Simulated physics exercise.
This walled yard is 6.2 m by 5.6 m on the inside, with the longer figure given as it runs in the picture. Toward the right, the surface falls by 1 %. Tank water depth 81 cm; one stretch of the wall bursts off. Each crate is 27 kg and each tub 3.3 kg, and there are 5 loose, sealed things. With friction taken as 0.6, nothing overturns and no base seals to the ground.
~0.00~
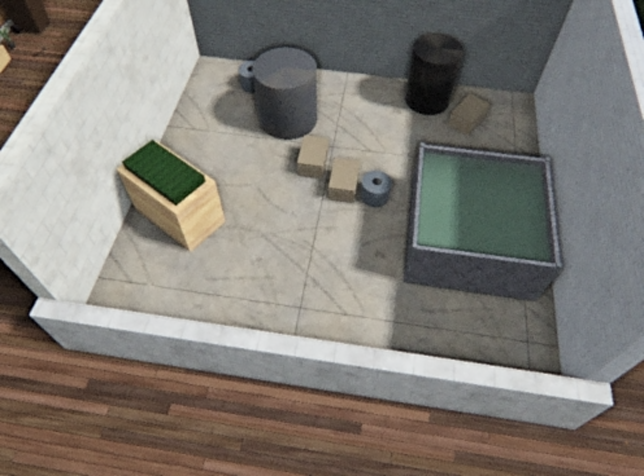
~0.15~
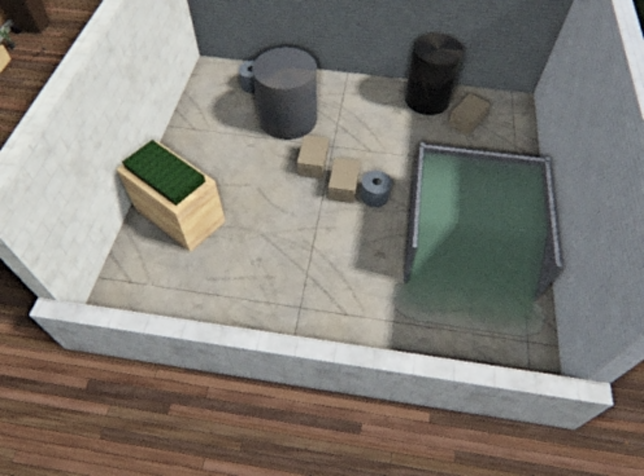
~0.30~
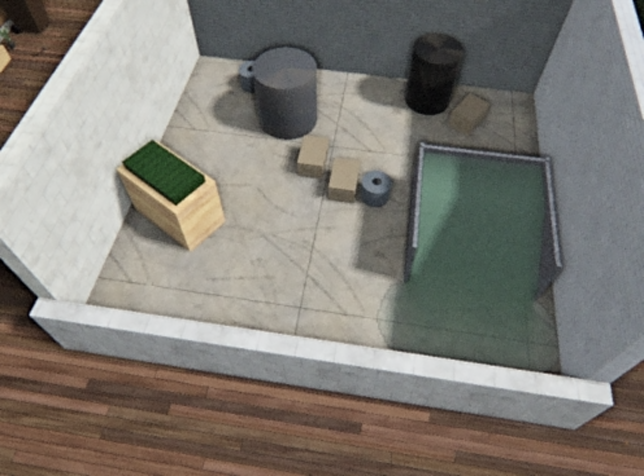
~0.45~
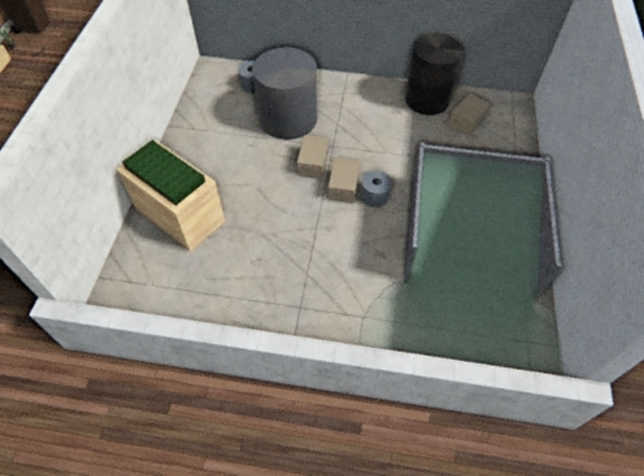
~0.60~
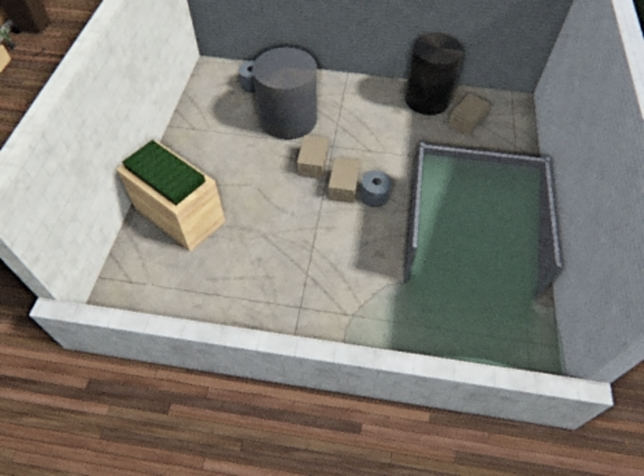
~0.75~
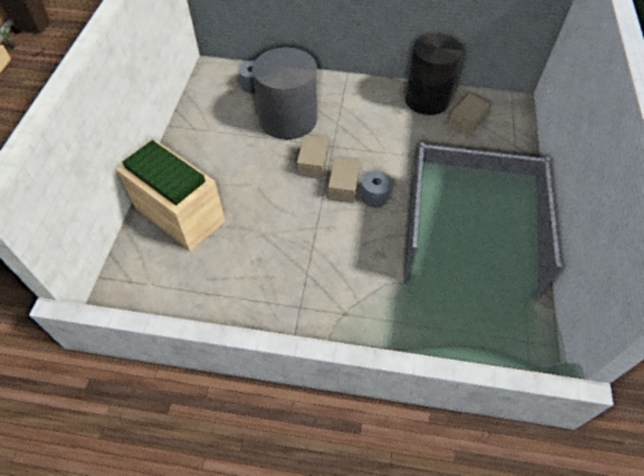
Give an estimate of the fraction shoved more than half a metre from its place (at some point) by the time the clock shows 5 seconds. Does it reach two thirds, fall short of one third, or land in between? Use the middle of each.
It falls short of one third.
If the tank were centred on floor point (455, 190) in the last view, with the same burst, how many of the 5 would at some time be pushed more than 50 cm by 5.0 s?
Result: 0 of them.
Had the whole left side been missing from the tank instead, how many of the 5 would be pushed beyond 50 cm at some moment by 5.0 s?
That would give 4.
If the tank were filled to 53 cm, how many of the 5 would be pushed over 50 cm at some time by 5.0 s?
That would give 0.
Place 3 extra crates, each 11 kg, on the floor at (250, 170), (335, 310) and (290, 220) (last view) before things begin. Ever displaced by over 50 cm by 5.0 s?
First exceeds it, second exceeds it, third exceeds it.
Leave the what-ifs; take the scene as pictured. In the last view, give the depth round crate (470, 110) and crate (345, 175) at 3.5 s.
First about 3 cm, second about 1 cm.
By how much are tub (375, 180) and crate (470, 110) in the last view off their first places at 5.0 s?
Shifts in order: 0 cm; 0 cm.
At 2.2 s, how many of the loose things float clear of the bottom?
Just then, the number is 0.
After 1.1 s 0 of 5 are over 50 cm from their spots; 0 afloat.
After 2.2 s 0 of 5 are over 50 cm from their spots; 0 afloat.
After 3.5 s 0 of 5 are over 50 cm from their spots; 0 afloat.
After 5.0 s 0 of 5 are over 50 cm from their spots, and 0 have been at some point; 1 afloat.
